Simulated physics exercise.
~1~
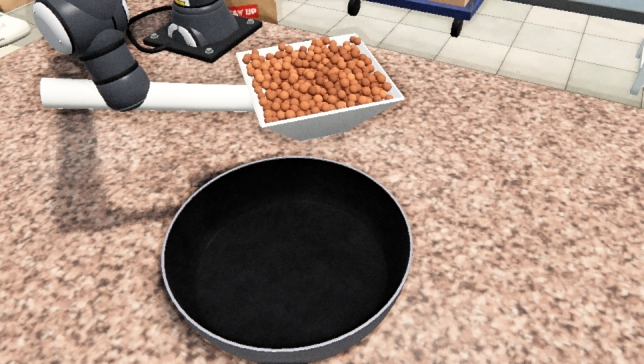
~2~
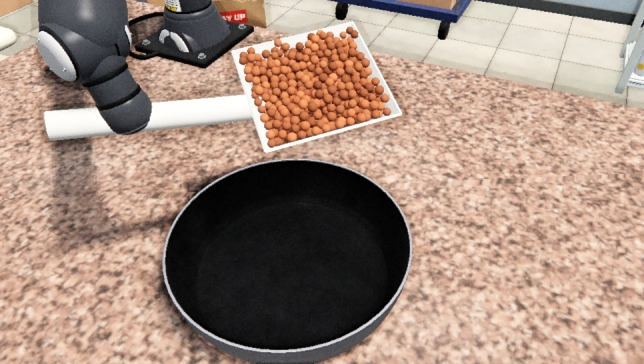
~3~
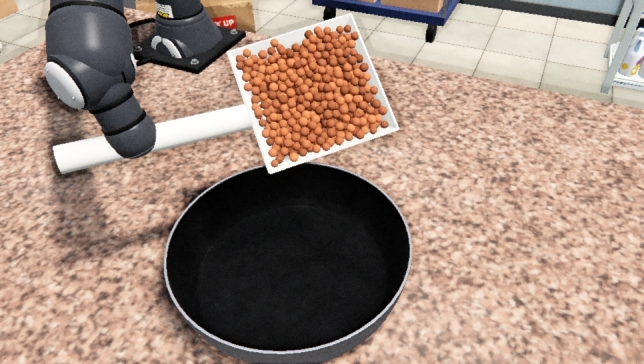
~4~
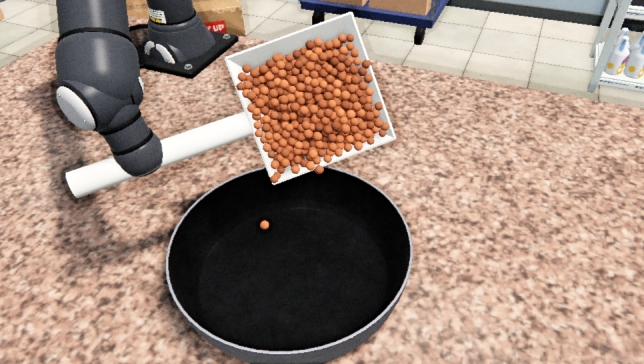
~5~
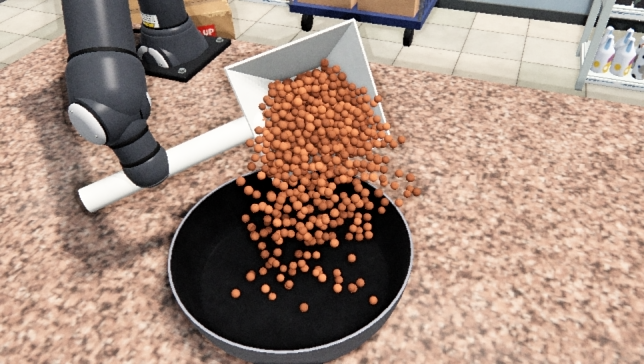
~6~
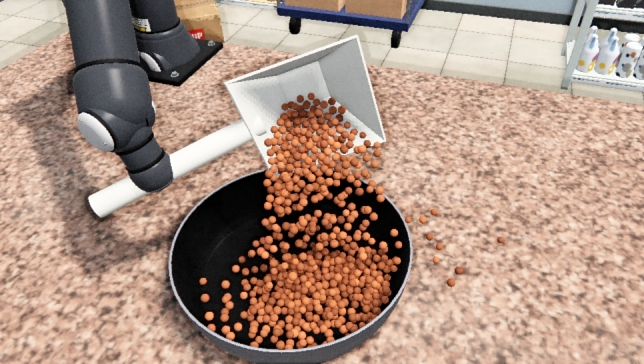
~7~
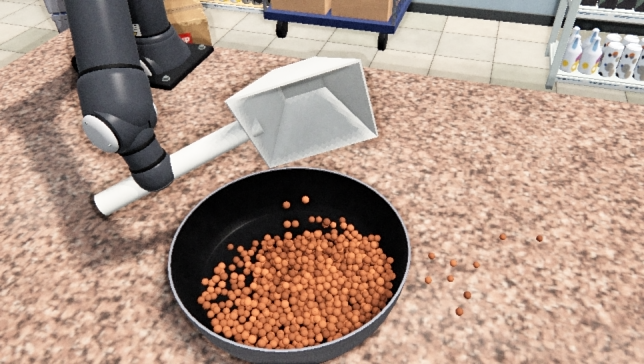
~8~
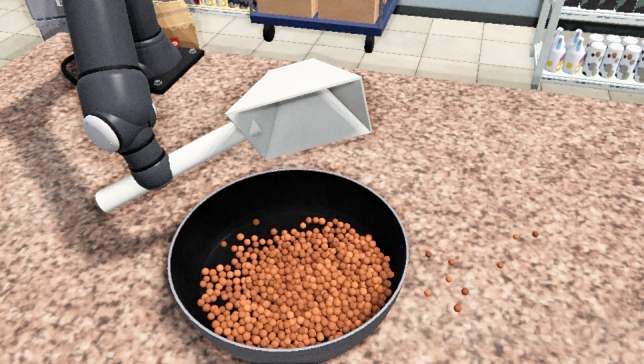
Robot arm tipping a white scoop of orange-brown pellets until empty, most landing in a black pan, a few on the counter.
